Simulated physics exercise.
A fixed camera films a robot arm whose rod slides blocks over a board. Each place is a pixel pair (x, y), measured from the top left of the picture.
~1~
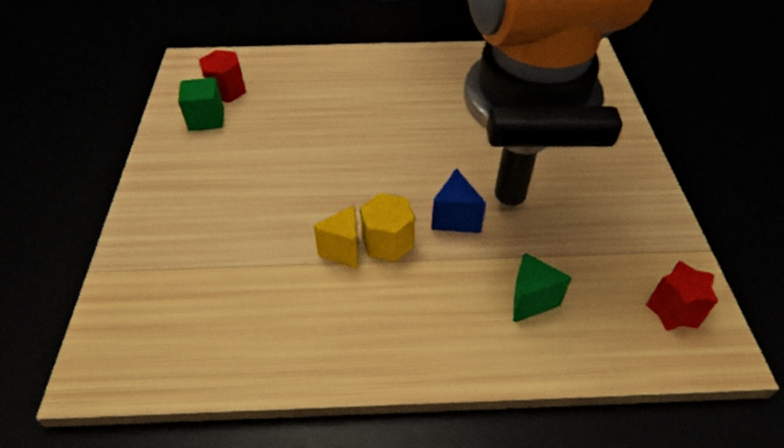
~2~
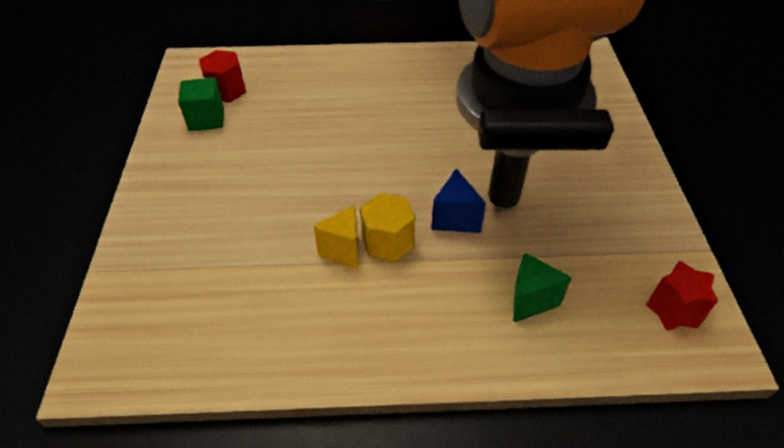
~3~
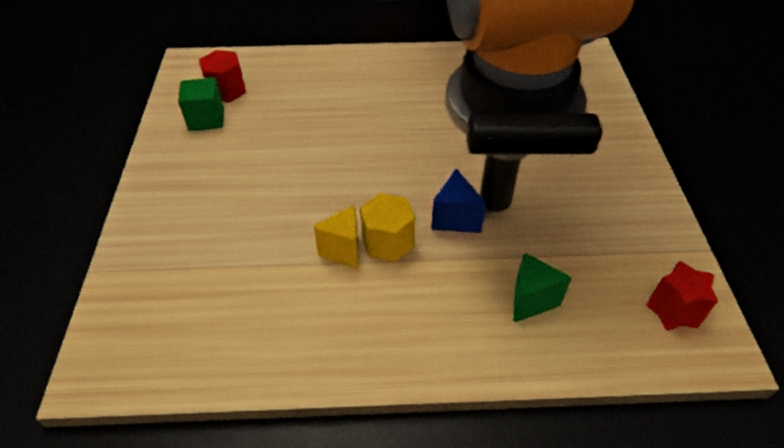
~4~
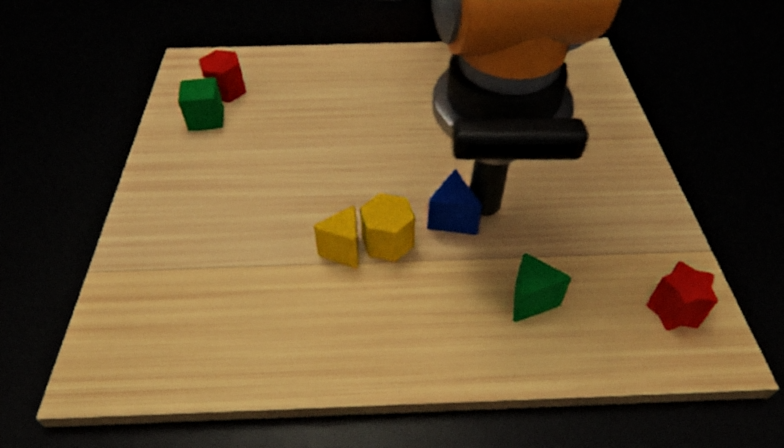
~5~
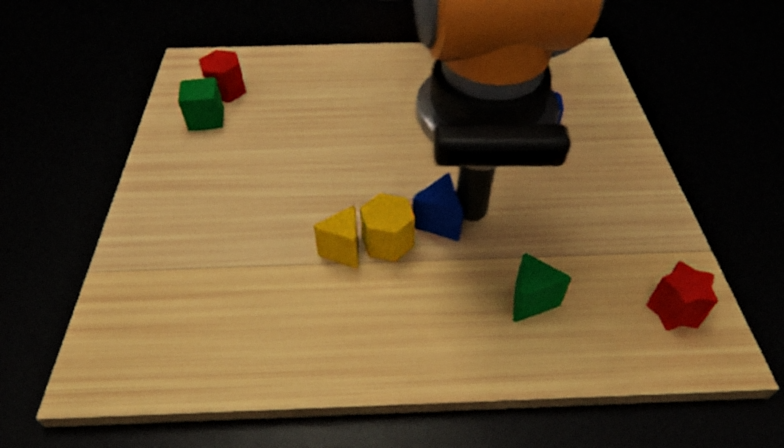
On a pale wooden board scattered with coloured blocks, an orange and black robot arm holds a dark rod just right of a blue triangle. The rod moves left until it meets the triangle, then pushes it left, turning it slightly, up beside the yellow six-sided block.
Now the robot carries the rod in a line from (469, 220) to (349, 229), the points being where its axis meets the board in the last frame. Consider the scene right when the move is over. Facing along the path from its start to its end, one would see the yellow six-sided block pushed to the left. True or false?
The claim holds.
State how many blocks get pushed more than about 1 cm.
By the end, three or more blocks will have moved.
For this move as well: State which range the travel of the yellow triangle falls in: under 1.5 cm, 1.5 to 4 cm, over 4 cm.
Overall it shifts more than 4 cm.
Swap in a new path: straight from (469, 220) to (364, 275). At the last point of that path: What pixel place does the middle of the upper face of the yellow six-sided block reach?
My prediction: (357, 208).
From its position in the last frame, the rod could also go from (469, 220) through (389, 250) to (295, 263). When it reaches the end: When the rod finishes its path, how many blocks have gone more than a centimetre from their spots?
At least three of them.
On the path given first. One third of the way, rod (429, 212); yellow triangle (334, 225); yellow six-sided block (376, 211), turned 35° anticlockwise; blue triangle (399, 186), turned 20° clockwise.
Two thirds of the way, rod (388, 216); yellow triangle (312, 235); yellow six-sided block (351, 218), turned 55° anticlockwise; blue triangle (365, 177), turned 35° clockwise.
At the end, rod (348, 219); yellow triangle (286, 250), turned 40° anticlockwise; yellow six-sided block (321, 229), turned 85° anticlockwise; blue triangle (351, 175), turned 85° clockwise.
